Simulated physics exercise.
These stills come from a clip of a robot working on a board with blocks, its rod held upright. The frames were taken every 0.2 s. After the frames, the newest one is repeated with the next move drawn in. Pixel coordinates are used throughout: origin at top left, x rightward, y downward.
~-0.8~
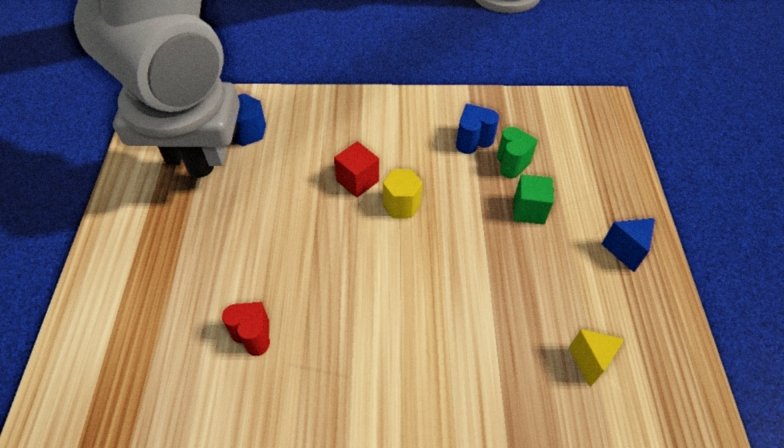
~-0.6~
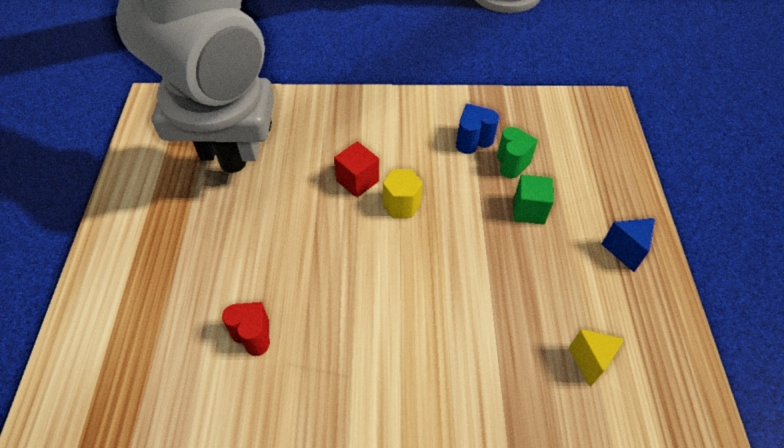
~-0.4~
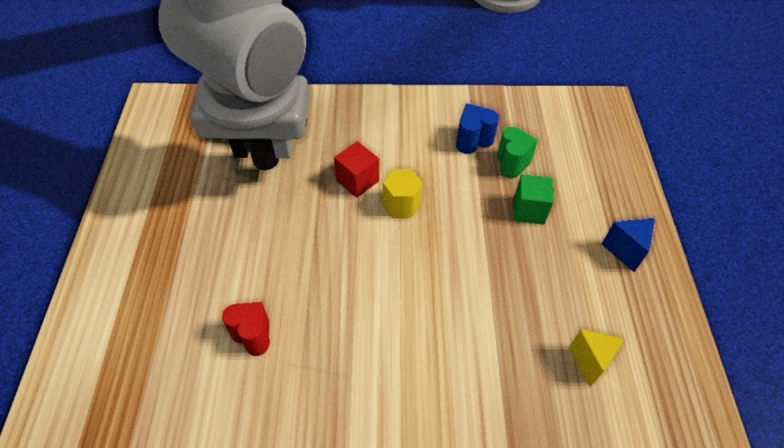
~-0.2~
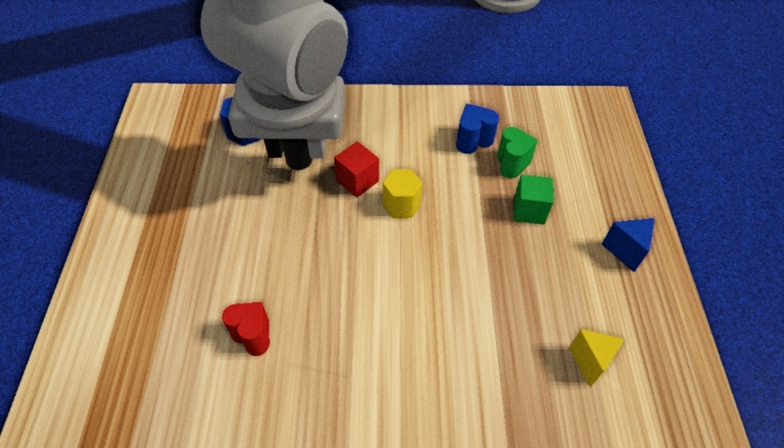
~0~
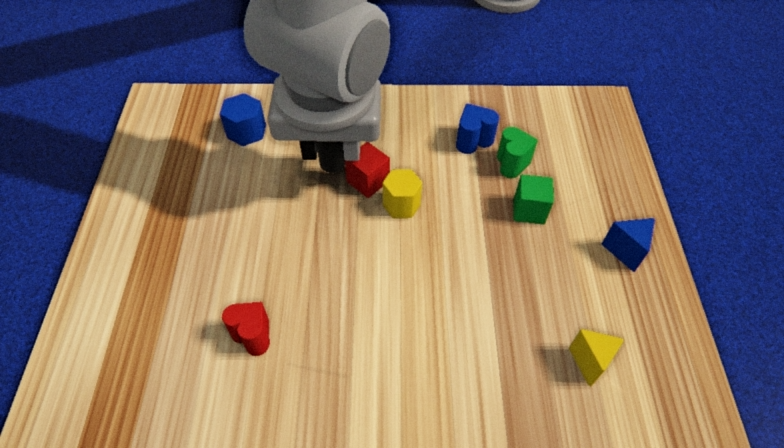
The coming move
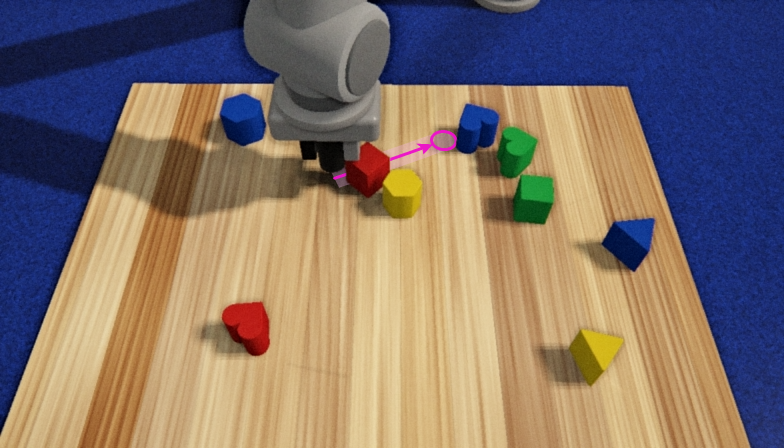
Robot arm sliding rightward across a wooden board of coloured blocks, its dark tip nudging the red block slightly right.
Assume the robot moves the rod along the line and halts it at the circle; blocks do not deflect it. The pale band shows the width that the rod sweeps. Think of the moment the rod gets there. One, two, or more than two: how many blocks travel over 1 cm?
Blocks moved: One.
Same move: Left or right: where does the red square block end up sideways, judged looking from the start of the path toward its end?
It's going to go right.
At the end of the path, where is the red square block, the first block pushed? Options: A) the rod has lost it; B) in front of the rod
I choose A.
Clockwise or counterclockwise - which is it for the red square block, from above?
With the clock.
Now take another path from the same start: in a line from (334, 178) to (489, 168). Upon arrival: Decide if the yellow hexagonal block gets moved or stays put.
Moved.
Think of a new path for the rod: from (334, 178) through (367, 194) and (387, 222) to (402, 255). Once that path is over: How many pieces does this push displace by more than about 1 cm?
Of all the blocks, two travel more than a centimetre.
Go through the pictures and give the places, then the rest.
In the first picture, lower end of the rod at (201, 168), tops of blocks, red square block at (356, 157), yellow hexagonal block at (402, 182), blue heart at (478, 116).
In the second picture, rod at (233, 163), blocks as before.
In the third picture, rod at (266, 161), blocks as before.
In the fourth picture, rod at (299, 161), blocks as before.
In the fifth picture, rod at (333, 163), red square block at (367, 158), yellow hexagonal block at (402, 182), blue heart at (478, 116).
The drawn path runs from (334, 178) to (444, 140).
What follows on the original path. One third of the way, rod at (373, 150); red square block at (403, 155), turned 35° clockwise; yellow hexagonal block at (407, 183), turned 15° clockwise.
Two thirds of the way, rod at (410, 137); red square block at (420, 152), turned 95° clockwise; yellow hexagonal block at (407, 183), turned 15° clockwise.
At the end, rod at (446, 125); red square block at (421, 151), turned 105° clockwise; yellow hexagonal block at (407, 183), turned 15° clockwise; blue heart not moved.
